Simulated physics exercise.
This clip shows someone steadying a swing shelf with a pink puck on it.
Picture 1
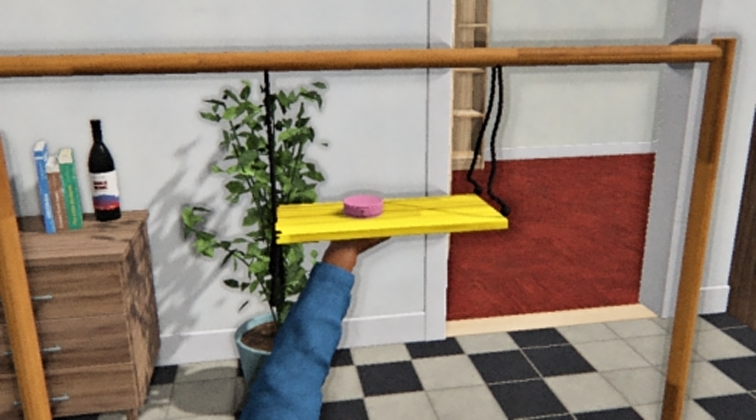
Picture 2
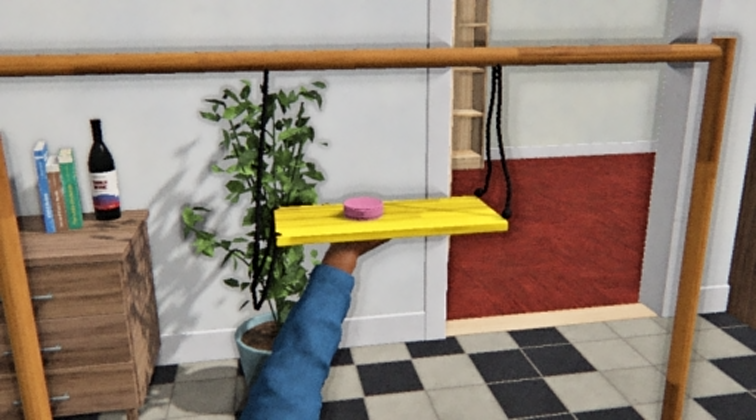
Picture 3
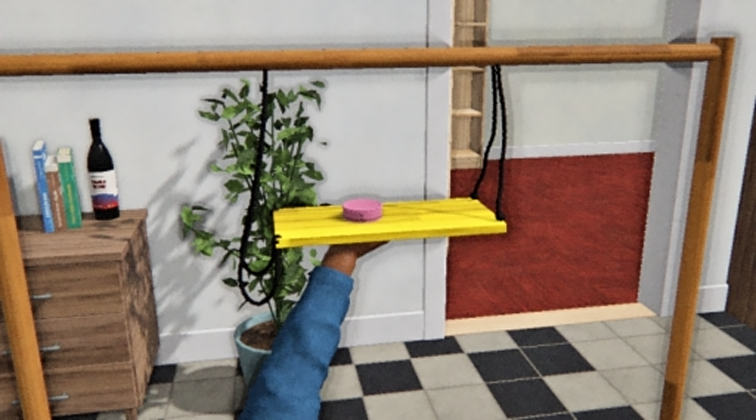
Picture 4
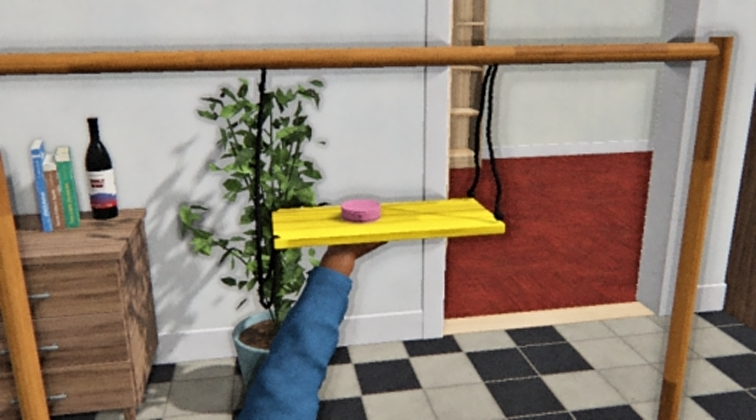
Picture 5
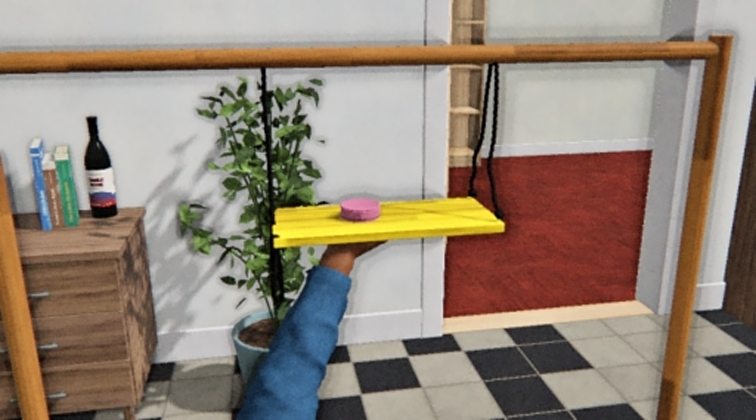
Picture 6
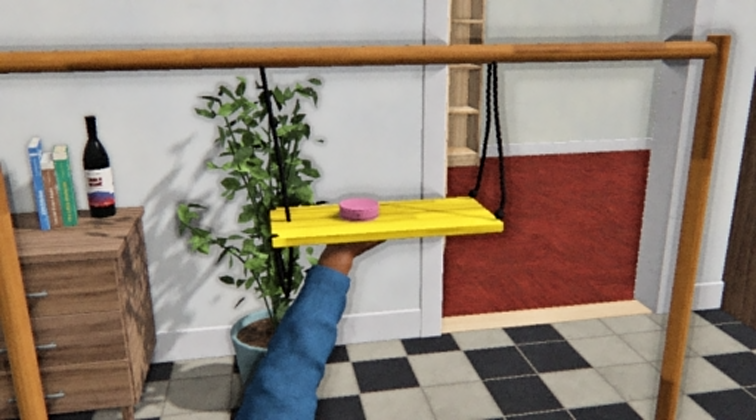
In a room with a checkered floor, a blue-sleeved arm held up a yellow swing shelf with a pink puck on it, barely moving, while the black cords at each side swayed.
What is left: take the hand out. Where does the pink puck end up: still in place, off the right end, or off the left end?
The pink puck ends up off the left end.
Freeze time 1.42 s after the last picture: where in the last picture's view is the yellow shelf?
Roughly (408, 283).
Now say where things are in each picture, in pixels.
The first frame shows pink puck (363, 207); yellow shelf (396, 232).
The second frame shows pink puck (363, 209).
The third frame shows pink puck (362, 211).
The fourth frame shows pink puck (361, 211); yellow shelf (393, 236).
The fifth frame shows pink puck (360, 211).
The sixth frame shows pink puck (359, 210); yellow shelf (391, 235); left cords slack, hanging in a loop; right cords almost straight.
Then, 0.80 s later than the last view, board tipped 42° down to the left; puck on the floor.
Then, 1.42 s later than the last view, board tipped 40° down to the left; puck on the floor.
Finally, board tipped 41° down to the left; puck on the floor. The pink puck drops leftwards.
